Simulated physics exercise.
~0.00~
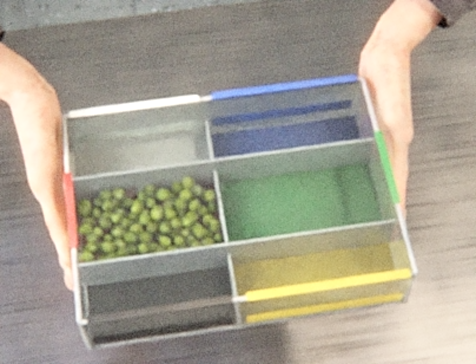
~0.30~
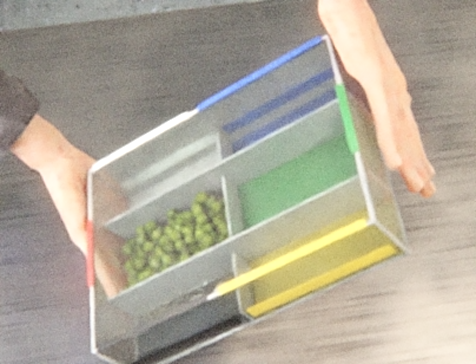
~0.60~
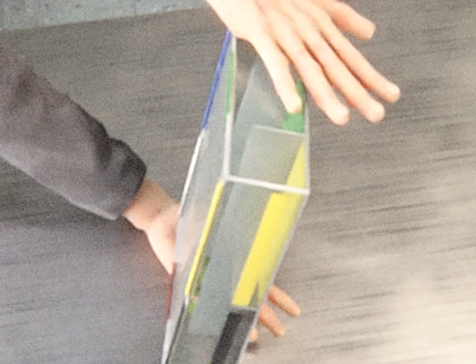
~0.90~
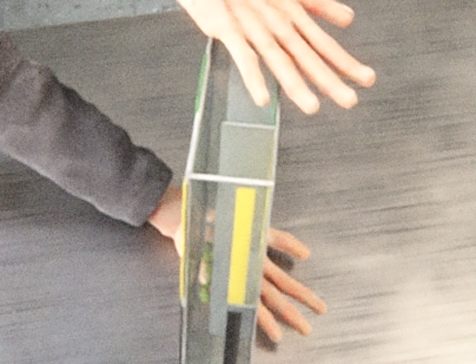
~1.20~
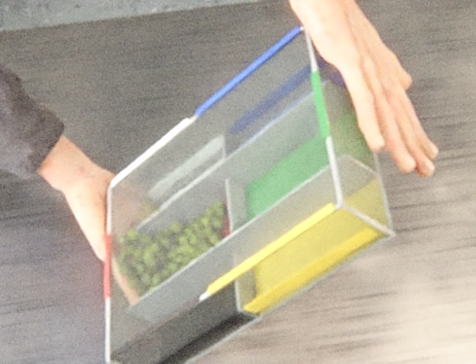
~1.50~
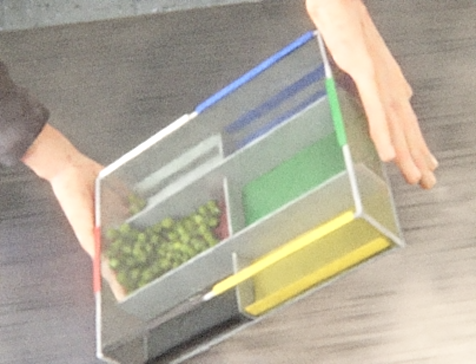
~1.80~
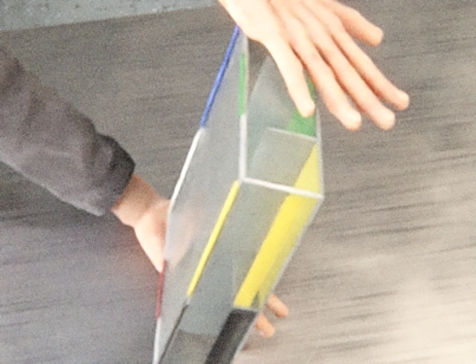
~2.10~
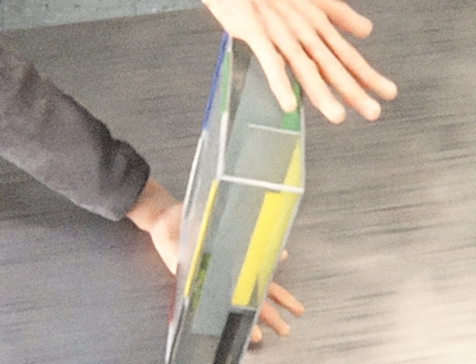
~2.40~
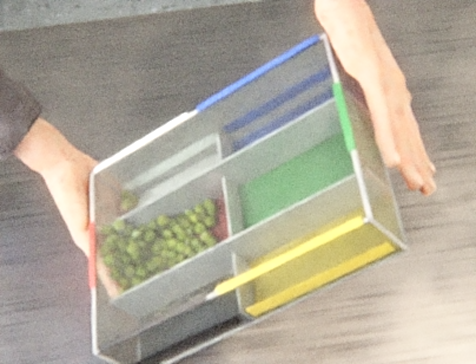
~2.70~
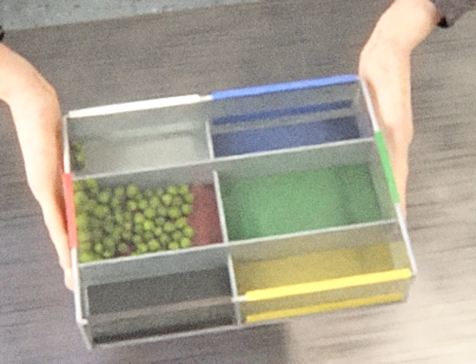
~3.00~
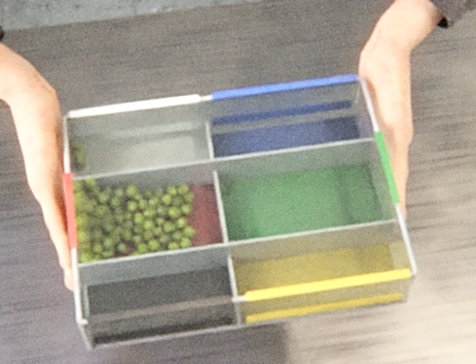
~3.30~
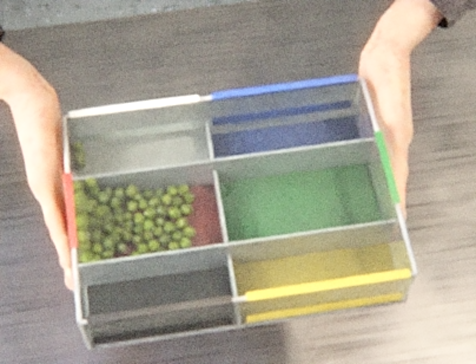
The clip opens with two hands holding a clear, shallow box of six compartments with coloured edges, its red-marked section at the left full of small green olives. The hands tilt the box steeply until it stands almost on its edge, hiding most of the olives from view. They turn it partway back, showing the olives heaped mostly in the same section, then tip it up on its edge again. Finally the hands bring the box back level and hold it still. Most olives rest toward the left of the red-marked section, with a few in the white-marked one above.
